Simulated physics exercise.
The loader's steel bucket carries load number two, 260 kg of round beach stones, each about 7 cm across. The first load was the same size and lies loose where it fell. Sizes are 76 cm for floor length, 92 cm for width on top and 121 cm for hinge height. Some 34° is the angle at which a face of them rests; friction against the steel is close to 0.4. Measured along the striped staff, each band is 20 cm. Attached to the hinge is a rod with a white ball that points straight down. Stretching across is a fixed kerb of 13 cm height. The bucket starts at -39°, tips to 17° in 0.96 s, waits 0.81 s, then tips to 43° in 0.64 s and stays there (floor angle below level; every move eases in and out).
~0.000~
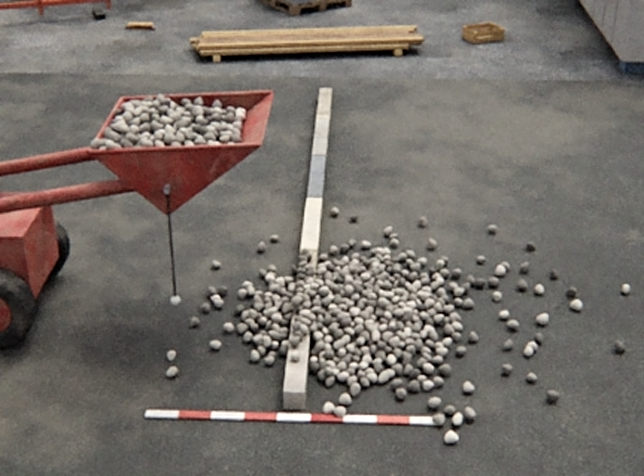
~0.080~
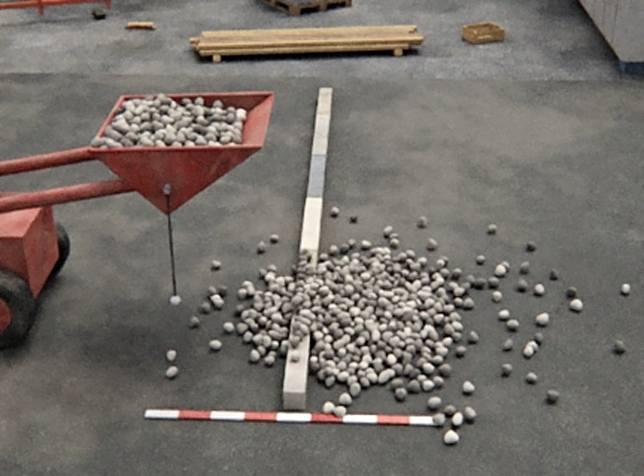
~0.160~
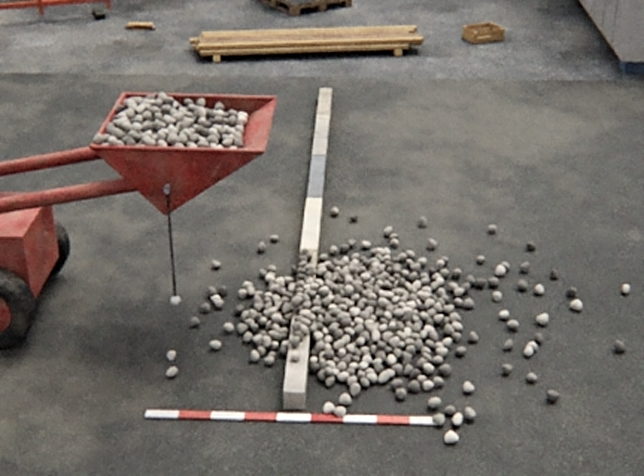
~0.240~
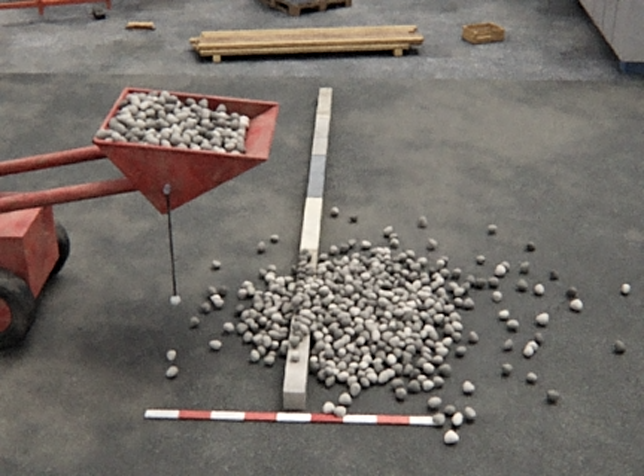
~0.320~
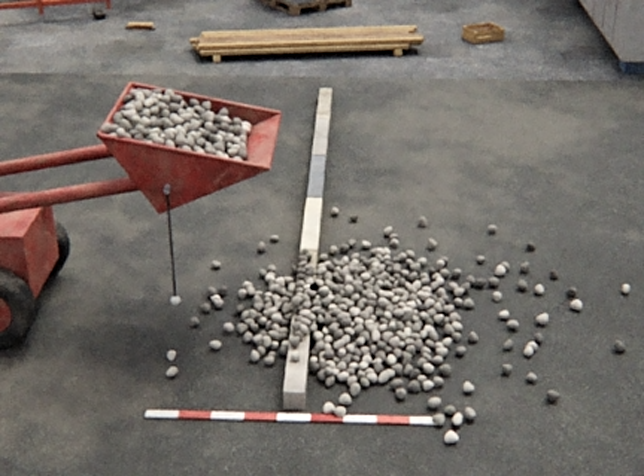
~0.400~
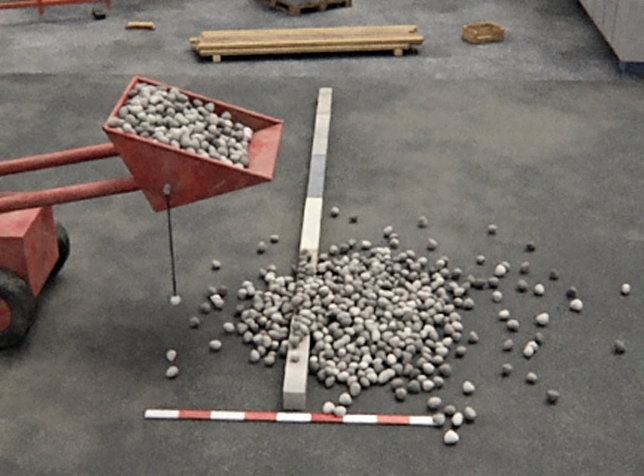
A red loader bucket heaped with grey stones stands at the left of a dark, paved yard, seen from above at a fixed angle. Loose stones lie across a pale kerb, mostly on its right, with a red-and-white staff in front and timber behind. The bucket slowly tilts a little, its right edge dipping and left edge rising, while its stones move with it, the white-balled rod hangs straight, and the pile stays still.
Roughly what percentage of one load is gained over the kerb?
Roughly 60 per cent.
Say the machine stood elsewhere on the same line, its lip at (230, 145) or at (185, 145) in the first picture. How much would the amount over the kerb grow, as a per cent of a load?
The first would add some 35 per cent and the second some 5 per cent.
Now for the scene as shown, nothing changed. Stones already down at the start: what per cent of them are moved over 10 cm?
5 %.
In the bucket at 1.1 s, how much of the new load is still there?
Near 90 per cent of the load is held.
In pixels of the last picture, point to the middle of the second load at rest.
I'd point to about (327, 302).
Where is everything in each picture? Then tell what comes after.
In the first frame, the bucket is at -39°, its lip at (260, 145); the top of the load is at (172, 111). The earlier load is highest near (309, 292), 18 cm above ground level, 18 % on this side of the kerb, 82 % over the kerb.
In the second frame, the bucket is at -38°, its lip at (261, 147); the top of the load is at (163, 110); the stones move at 0.1 m/s on average.
In the third frame, lip at (264, 152), floor tilted -35°, highest stones at (156, 106); the stones move at 0.2 m/s on average.
In the fourth frame, lip at (267, 159), floor tilted -30°, highest stones at (143, 104); the stones move at 0.3 m/s on average.
In the fifth frame, the bucket is at -24°, its lip at (270, 169); the top of the load is at (141, 99); the stones move at 0.3 m/s on average.
In the sixth frame, the bucket is at -18°, its lip at (272, 179); the top of the load is at (143, 96); the stones move at 0.3 m/s on average.
After 0.7 s the floor is at 8°; in per cent of one load, 100 in the bucket, 18 on this side of the kerb, 82 over the kerb; the foremost stones are at (569, 294).
After 1.1 s the floor is at 17°; in per cent of one load, 92 in the bucket, 26 on this side of the kerb, 82 over the kerb; the foremost stones are at (569, 294).
After 2.9 s the floor is at 43°; in per cent of one load, 0 in the bucket, 58 on this side of the kerb, 142 over the kerb; the foremost stones are at (575, 306).
After 5.3 s the floor is at 43°; in per cent of one load, 0 in the bucket, 58 on this side of the kerb, 142 over the kerb; the foremost stones are at (575, 306). Net gain over the kerb, 60.
